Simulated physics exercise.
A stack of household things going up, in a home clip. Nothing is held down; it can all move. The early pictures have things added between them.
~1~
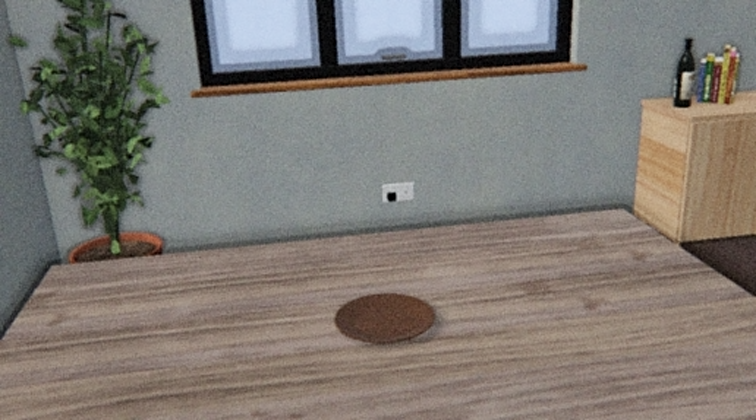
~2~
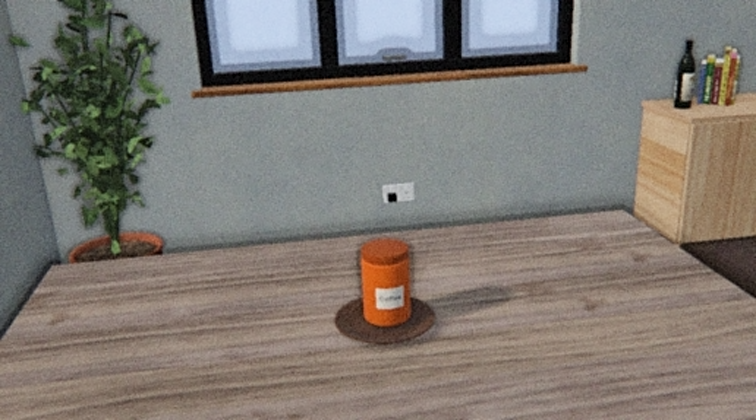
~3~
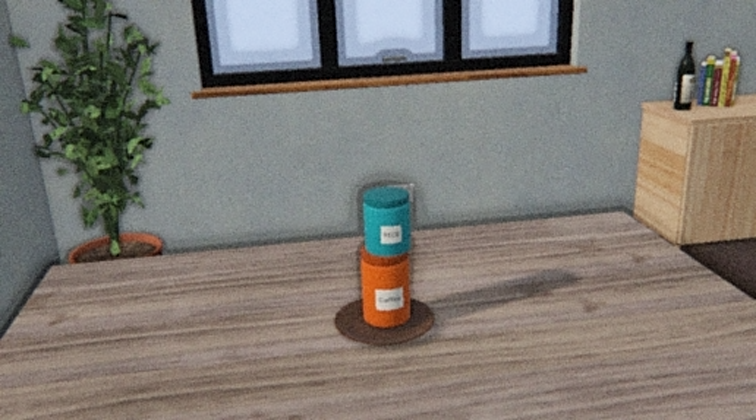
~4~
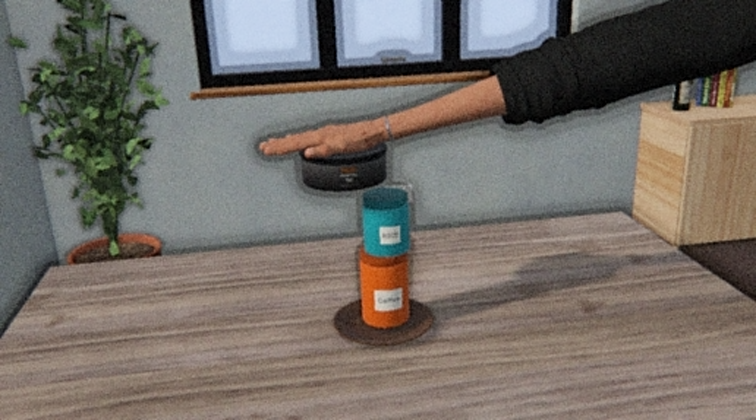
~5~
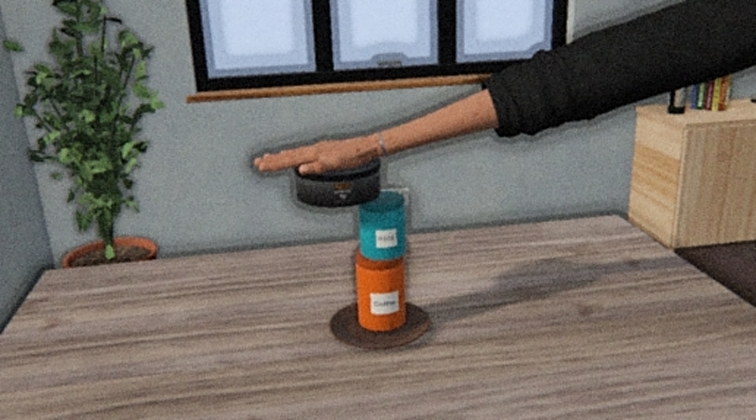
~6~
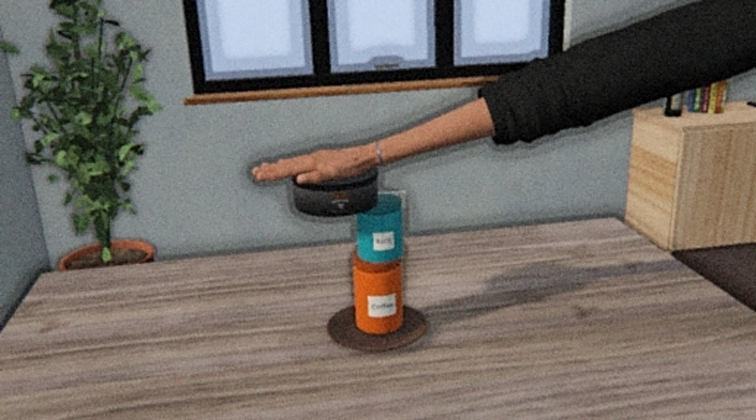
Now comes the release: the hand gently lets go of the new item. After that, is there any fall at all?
In the end the pile is left disturbed.
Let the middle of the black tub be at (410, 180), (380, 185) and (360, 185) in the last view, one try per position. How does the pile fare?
Topples over, stays standing, stays standing.
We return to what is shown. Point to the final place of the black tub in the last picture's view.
It ends near (214, 337).
Then, 0.30 s later than the last frame, black tub now fallen.
Then, 0.50 s later than the last frame, things are still on the move.
Then, 0.60 s later than the last frame, as before.
When it is over, fallen, black tub; the other 3 as before. End places, in pixels of the last picture, black tub near (214, 337). The pile comes apart.
